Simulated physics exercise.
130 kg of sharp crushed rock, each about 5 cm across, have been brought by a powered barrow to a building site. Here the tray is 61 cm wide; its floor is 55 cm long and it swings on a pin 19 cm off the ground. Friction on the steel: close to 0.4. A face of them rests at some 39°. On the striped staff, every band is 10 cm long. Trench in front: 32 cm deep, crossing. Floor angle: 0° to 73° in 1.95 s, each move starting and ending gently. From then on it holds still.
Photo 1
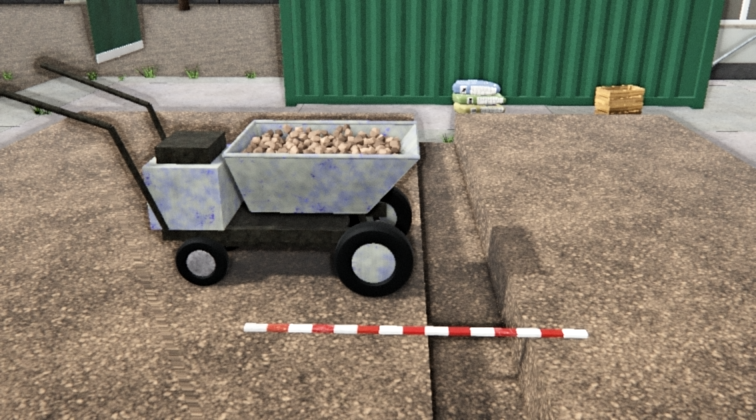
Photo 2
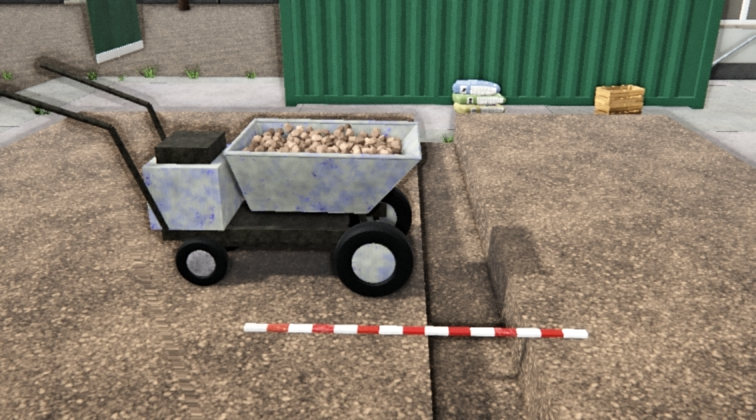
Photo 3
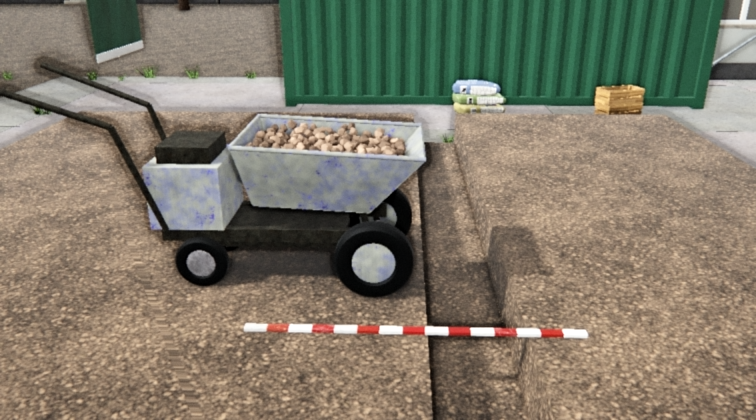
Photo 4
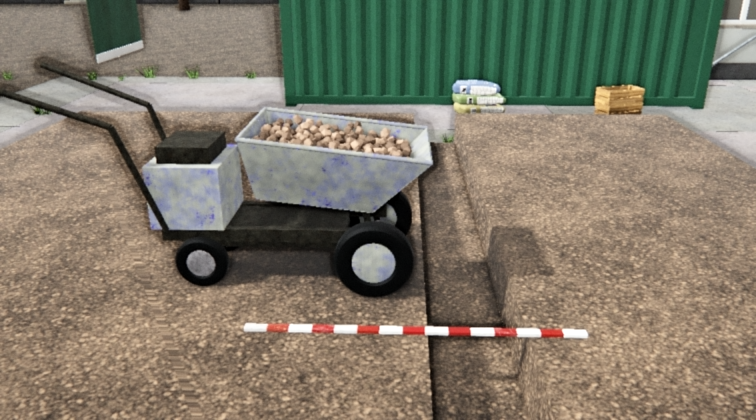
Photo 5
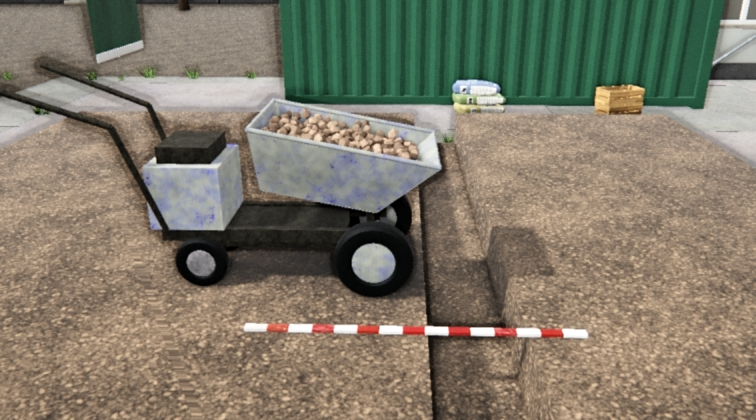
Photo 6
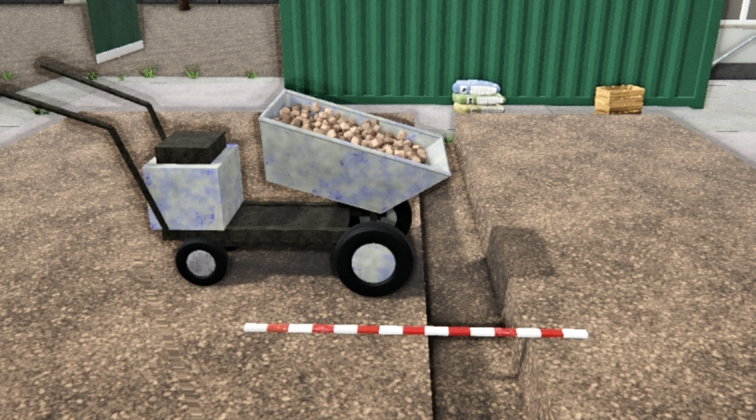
On a building site in front of a green corrugated wall, a barrow with black wheels carries a pale tray heaped with brownish lumps beside a narrow trench and a red-and-white striped staff. The tray, level at first, gradually tilts, its left end rising and its right lip dipping, while the barrow stays put.
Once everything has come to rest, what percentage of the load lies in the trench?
64 %.
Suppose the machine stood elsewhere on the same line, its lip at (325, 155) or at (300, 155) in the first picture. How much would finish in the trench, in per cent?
Result: Close to 95 then close to 50 per cent.
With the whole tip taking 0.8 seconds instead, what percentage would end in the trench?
About 50 percent, I'd say.
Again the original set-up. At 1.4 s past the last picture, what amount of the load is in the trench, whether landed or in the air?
Approx. 15 % of the load.
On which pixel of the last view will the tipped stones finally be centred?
I'd point somewhere around (494, 302).
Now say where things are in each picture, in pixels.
Lip at (419, 157), floor tilted 0°, highest stones at (327, 132), in the first picture.
Lip at (421, 158), floor tilted 1°, highest stones at (328, 131), in the second picture.
The tray is at 3°, its lip at (425, 160); the top of the load is at (321, 129), in the third picture.
Lip at (432, 163), floor tilted 7°, highest stones at (285, 124), in the fourth picture.
The tray is at 11°, its lip at (440, 168); the top of the load is at (293, 118), in the fifth picture.
Lip at (450, 175), floor tilted 16°, highest stones at (298, 111), in the sixth picture.
Then, 0.9 s after the last picture the floor is at 61°, 100 % in the tray; the foremost stones are at (488, 228).
Then, 1.4 s after the last picture the floor is at 73°, 62 % in the tray, 15 % in the trench, 23 % past the trench; the foremost stones are at (575, 267).
Then, 1.8 s after the last picture the floor is at 73°, 32 % in the tray, 31 % in the trench, 37 % past the trench; the foremost stones are at (630, 274).
Then, 3.8 s after the last picture the floor is at 73°, 0 % in the tray, 64 % in the trench, 36 % past the trench; the foremost stones are at (634, 269).
